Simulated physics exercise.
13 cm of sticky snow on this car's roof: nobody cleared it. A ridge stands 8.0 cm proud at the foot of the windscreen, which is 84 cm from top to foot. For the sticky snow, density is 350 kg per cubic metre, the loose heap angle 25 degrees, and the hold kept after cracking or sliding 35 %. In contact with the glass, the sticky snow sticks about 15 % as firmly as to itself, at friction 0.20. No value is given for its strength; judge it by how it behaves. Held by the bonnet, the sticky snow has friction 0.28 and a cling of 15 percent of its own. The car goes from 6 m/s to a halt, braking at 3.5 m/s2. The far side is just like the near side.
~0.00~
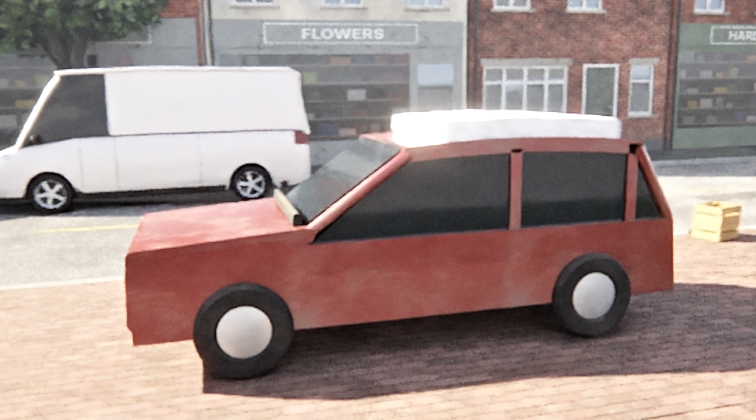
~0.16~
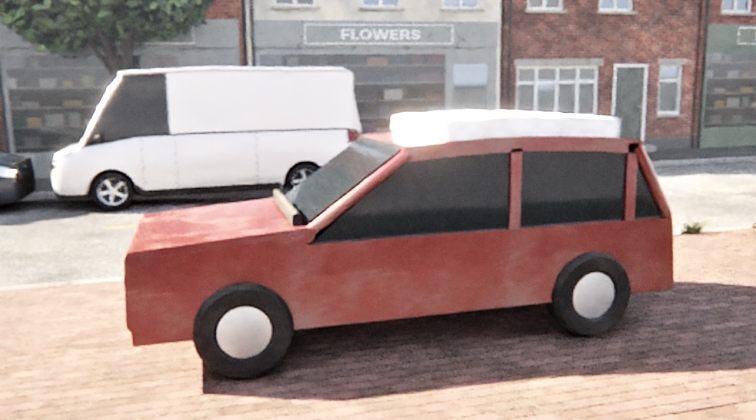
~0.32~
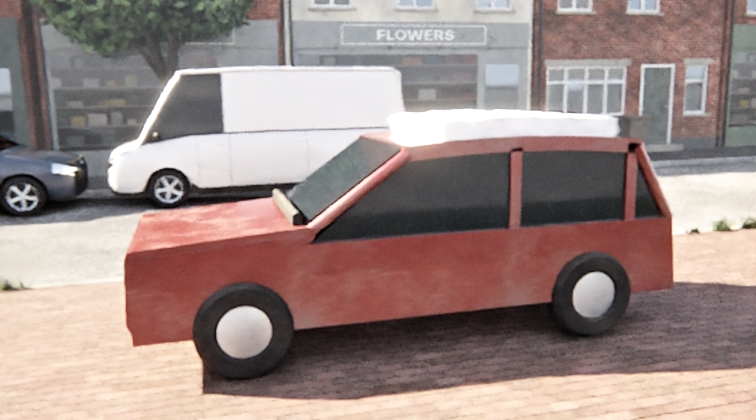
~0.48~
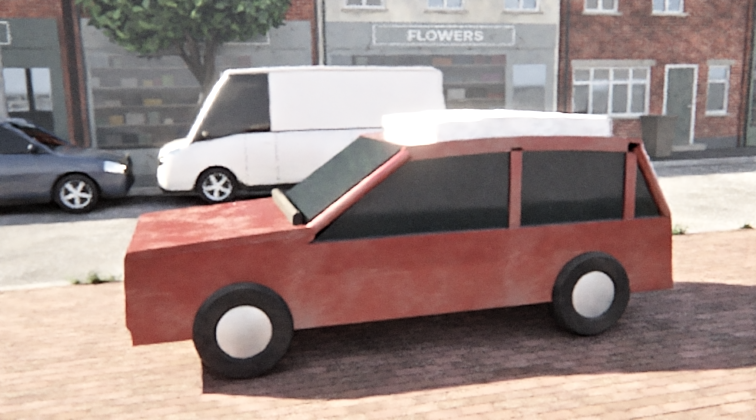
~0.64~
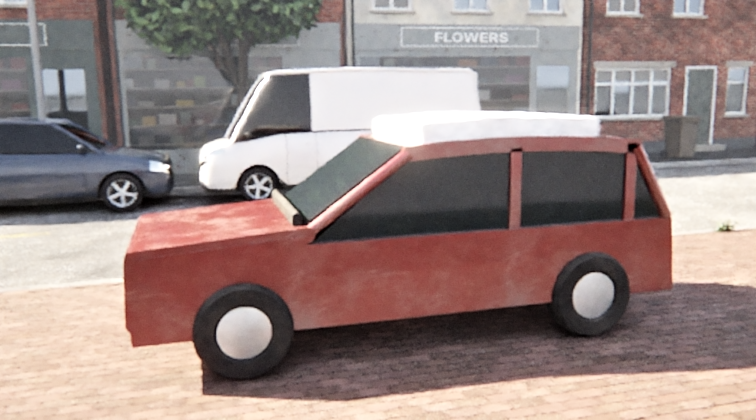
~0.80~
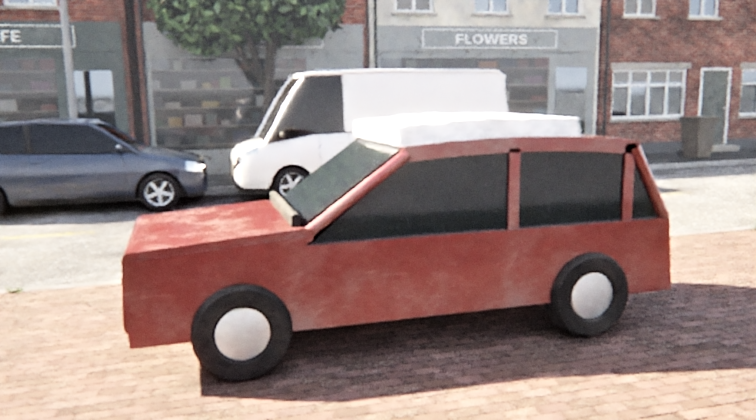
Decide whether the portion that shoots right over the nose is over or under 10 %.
Observed: Over 10 per cent.
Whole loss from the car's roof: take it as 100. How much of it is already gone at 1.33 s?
It comes to around 70 %.
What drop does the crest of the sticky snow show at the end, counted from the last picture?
I'd put it at close to 50 cm.
After 1.33 s, 30 % of the snow is on the roof, 55 % on the glass, 15 % on the bonnet and none has gone off the nose.
After 1.96 s, none of the snow is on the roof, 7 % on the glass, 61 % on the bonnet and 32 % has gone off the nose.
After 2.59 s, none of the snow is on the roof, 7 % on the glass, 9 % on the bonnet and 84 % has gone off the nose.
After 3.21 s, none of the snow is on the roof, 7 % on the glass, 6 % on the bonnet and 87 % has gone off the nose.
After 3.31 s, at the end, none of the snow is on the roof, 7 % on the glass, 6 % on the bonnet and 87 % has gone off the nose.
